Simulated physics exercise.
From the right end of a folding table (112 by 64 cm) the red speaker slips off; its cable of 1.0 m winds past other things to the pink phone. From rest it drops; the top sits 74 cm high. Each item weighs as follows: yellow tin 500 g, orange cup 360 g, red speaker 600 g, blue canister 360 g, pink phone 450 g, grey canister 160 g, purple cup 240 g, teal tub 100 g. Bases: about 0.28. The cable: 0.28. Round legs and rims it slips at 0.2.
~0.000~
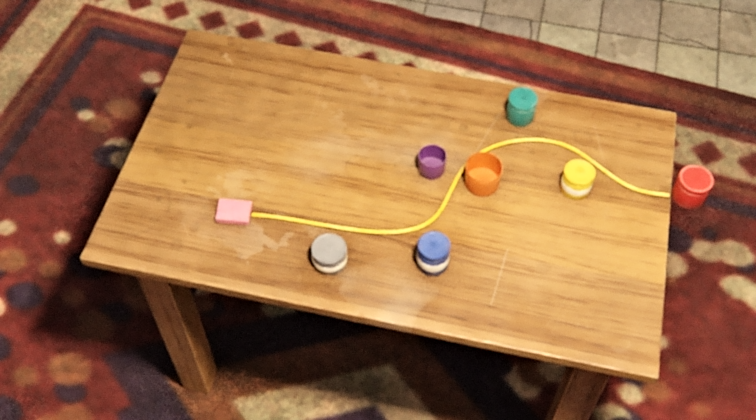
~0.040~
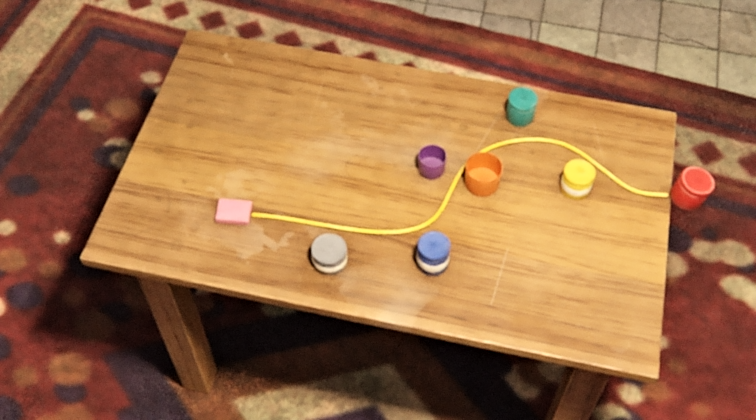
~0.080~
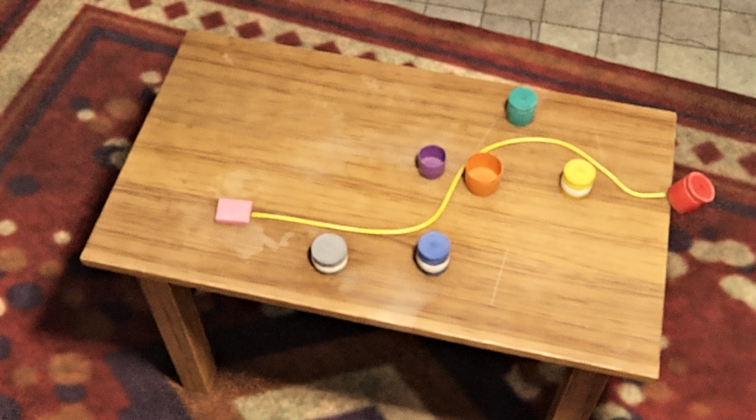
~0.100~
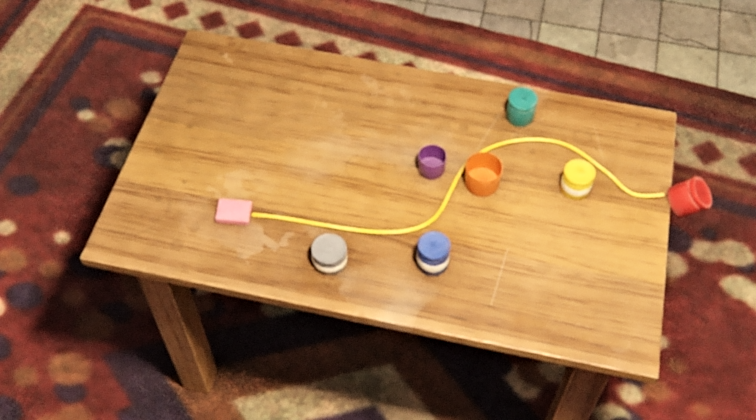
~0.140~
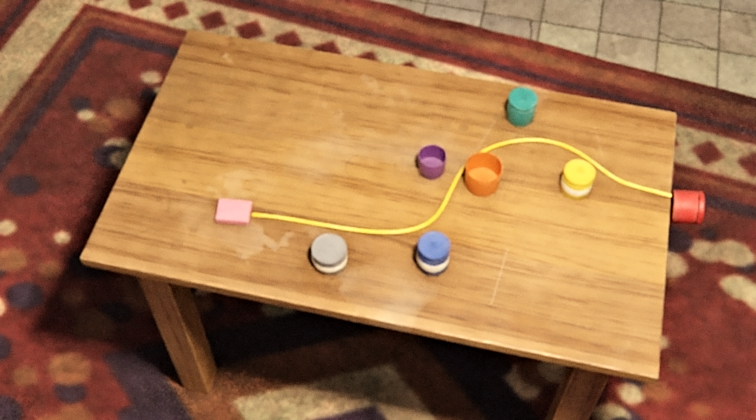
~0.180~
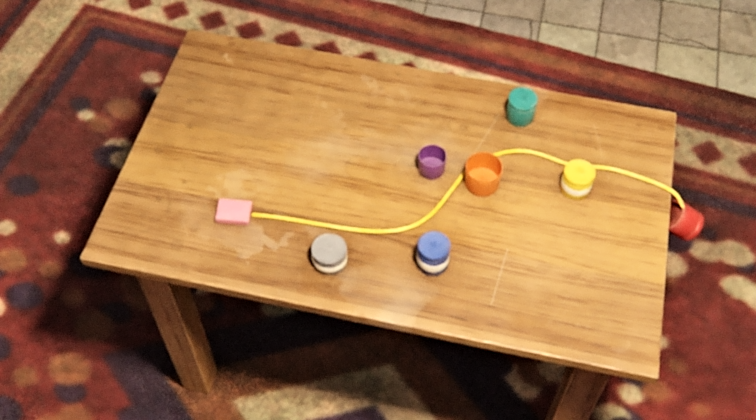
In the video, a red cylindrical object attached to a yellow cable tilts and turns at the right edge of a wooden table, then shifts slightly downward as the cable's curve flattens, while the colourful containers and pink object stay still.
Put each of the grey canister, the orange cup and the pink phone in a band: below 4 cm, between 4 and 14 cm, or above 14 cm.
Bands - grey canister: Below 4 cm; orange cup: Between 4 and 14 cm; pink phone: Above 14 cm.
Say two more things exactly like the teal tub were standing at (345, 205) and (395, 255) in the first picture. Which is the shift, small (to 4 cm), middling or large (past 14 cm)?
Result, in order: Major / minor.
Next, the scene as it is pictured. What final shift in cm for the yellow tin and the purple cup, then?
Yellow tin roughly 6 cm, purple cup roughly 4 cm.
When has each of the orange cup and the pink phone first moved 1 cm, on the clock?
Approx. times - orange cup: 0.28 s, pink phone: 0.28 s.
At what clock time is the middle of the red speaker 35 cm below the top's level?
Around 0.50 seconds on the clock.
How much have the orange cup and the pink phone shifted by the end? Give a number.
The orange cup ends up 8 cm from where it began, and the pink phone 70 cm.
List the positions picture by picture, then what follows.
Grey canister (329, 248); orange cup (484, 166); pink phone (233, 210); cable runs through (623, 183) (544, 140) (402, 231) (307, 222), in the first picture.
Red speaker (696, 180); cable runs through (622, 184) (307, 222), in the second picture.
Red speaker (691, 193); cable runs through (620, 185) (307, 222), in the third picture.
Red speaker (690, 197); cable runs through (620, 185) (307, 222), in the fourth picture.
Red speaker (687, 207); cable runs through (624, 183) (307, 222), in the fifth picture.
Grey canister (329, 248); orange cup (484, 166); pink phone (233, 210); cable runs through (649, 181) (402, 229) (307, 222), in the sixth picture.
By 0.4 s, the cable's tail end at (339, 189); pink phone 18 cm off its start, orange cup 7 cm off its start, red speaker over the edge.
By 0.7 s, the cable's tail end at (455, 182); pink phone 42 cm off its start, orange cup 7 cm off its start, red speaker over the edge.
By 0.9 s, the cable's tail end at (585, 177); pink phone 69 cm off its start at (570, 167), orange cup 8 cm off its start at (498, 196), red speaker over the edge.
By 1.2 s, the cable's tail end at (599, 175); pink phone 73 cm off its start, orange cup 8 cm off its start, red speaker over the edge.
By 2.4 s, the cable's tail end at (599, 175); pink phone 73 cm off its start at (586, 161), orange cup 8 cm off its start at (498, 196), grey canister 0 cm off its start at (329, 248), red speaker over the edge.
